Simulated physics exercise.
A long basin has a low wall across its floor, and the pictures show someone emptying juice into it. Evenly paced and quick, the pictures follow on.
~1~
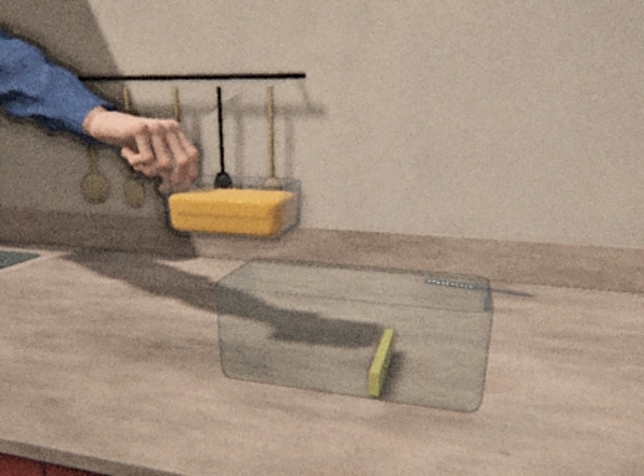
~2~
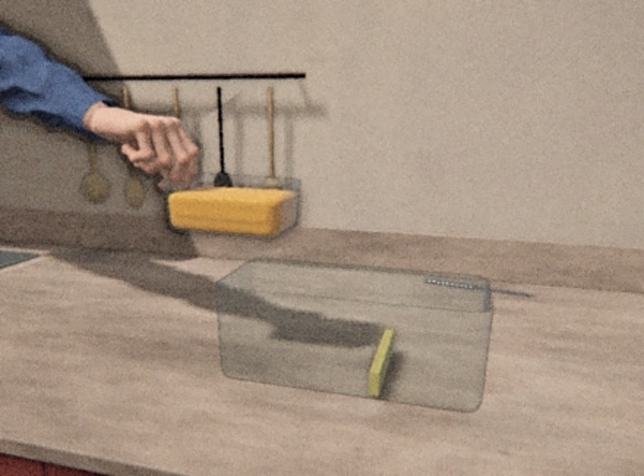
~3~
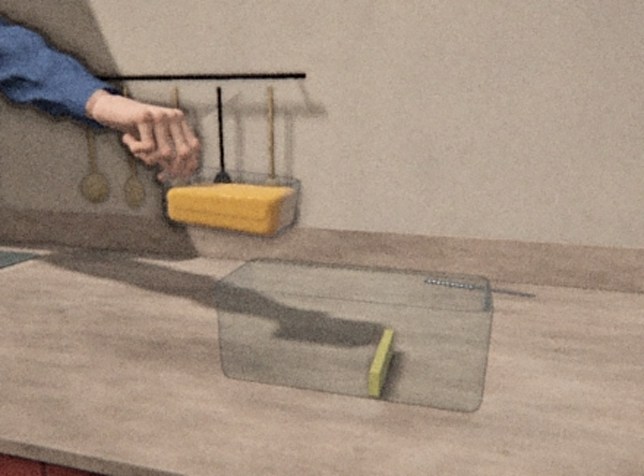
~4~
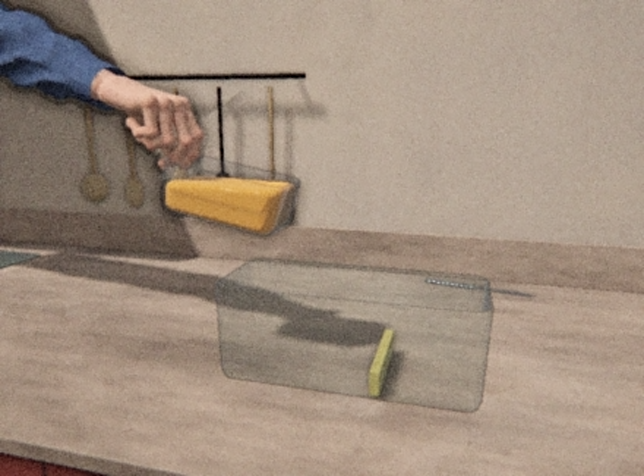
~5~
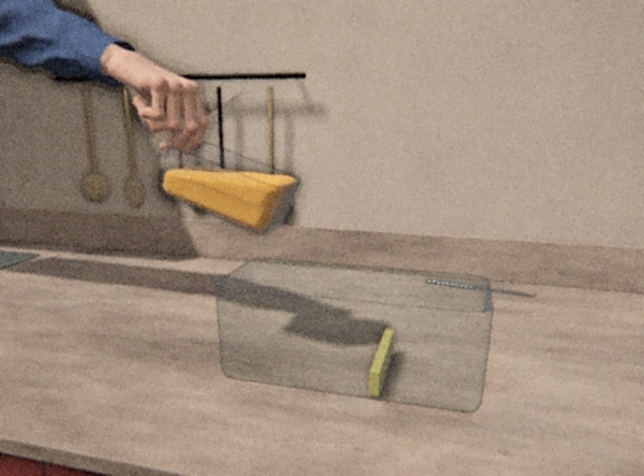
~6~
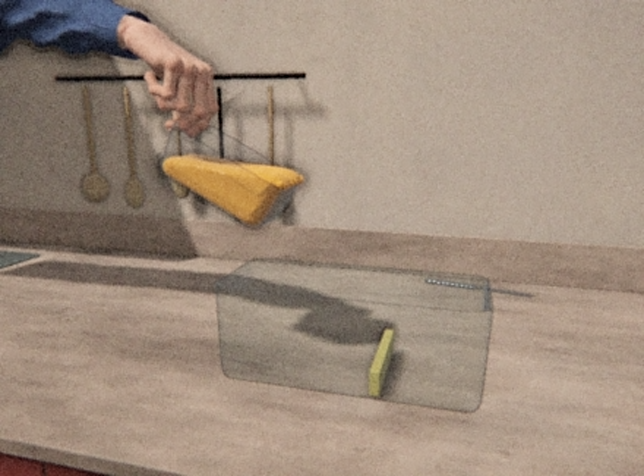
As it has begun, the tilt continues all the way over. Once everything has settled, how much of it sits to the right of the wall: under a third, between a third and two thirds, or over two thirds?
Well, the amount right of the wall reaches a third without passing two thirds.
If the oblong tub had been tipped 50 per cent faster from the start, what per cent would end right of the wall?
Near 45 %.
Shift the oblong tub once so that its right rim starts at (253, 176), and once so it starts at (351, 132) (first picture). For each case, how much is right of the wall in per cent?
Estimate: 15 per cent, then 50 per cent.
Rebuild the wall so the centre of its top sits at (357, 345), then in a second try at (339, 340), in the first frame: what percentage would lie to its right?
Record: Case 1 near 70 %, case 2 near 85 %.
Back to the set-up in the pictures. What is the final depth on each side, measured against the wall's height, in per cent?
The left side ends up close to 40, the right side close to 60.
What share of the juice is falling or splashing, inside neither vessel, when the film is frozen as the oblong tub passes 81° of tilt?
Share in flight: Approx. 55 %.
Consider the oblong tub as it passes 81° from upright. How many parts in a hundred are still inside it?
About 25 per cent.
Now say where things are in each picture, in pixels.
In the first picture, it leans 0°; its right rim is at (292, 185); the juice meets the walls at (186, 192) and (292, 197); the long basin's rim runs from (235, 272) to (490, 295); the wall's top is at (383, 350).
In the second picture, it leans 1°; its right rim is at (292, 185); the juice meets the walls at (185, 191) and (291, 196).
In the third picture, it leans 5°; its right rim is at (292, 185); the juice meets the walls at (184, 187) and (291, 193).
In the fourth picture, it leans 11°; its right rim is at (292, 185); the juice meets the walls at (183, 179) and (290, 188).
In the fifth picture, it leans 19°; its right rim is at (291, 186); the juice meets the walls at (182, 170) and (292, 182).
In the sixth picture, it leans 28°; its right rim is at (291, 186); the juice meets the walls at (181, 157) and (288, 176); 3 per cent is over the edge.
A moment on, the oblong tub is tipped on its side and 23 per cent is still to pour, 24 is left of the wall and 0 right of it.
Next, the oblong tub is tipped right over and 4 per cent is still to pour, 34 is left of the wall and 50 right of it.
Then the oblong tub is tipped right over and 0 per cent is still to pour, 50 is left of the wall and 45 right of it.
Later the oblong tub is tipped right over and 0 per cent is still to pour, 51 is left of the wall and 45 right of it.
At rest 51 per cent lies left of the wall, 45 right of it and 4 outside.
